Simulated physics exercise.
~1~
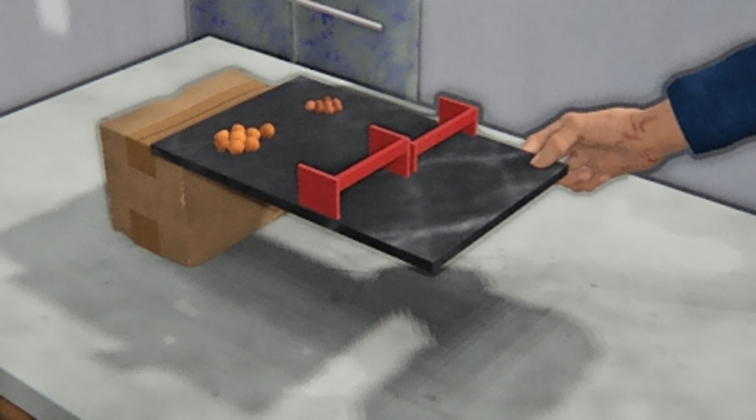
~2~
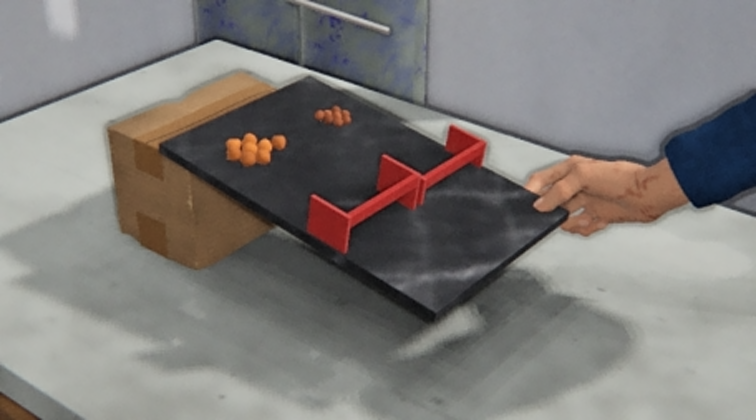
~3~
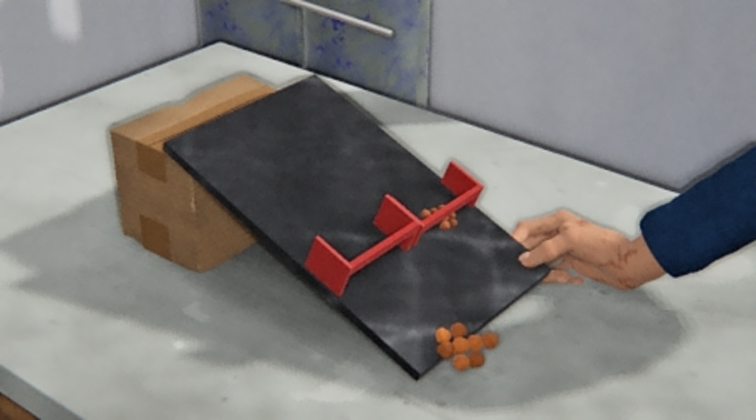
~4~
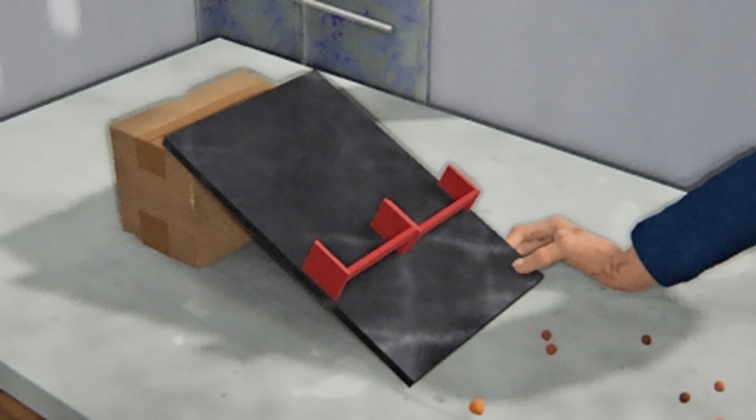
A hand lowered the free end of a dark board propped on a cardboard box, and two clusters of small orange and reddish-brown balls slid down, passed under the red barriers and scattered off onto the counter, leaving the board bare and sloping.
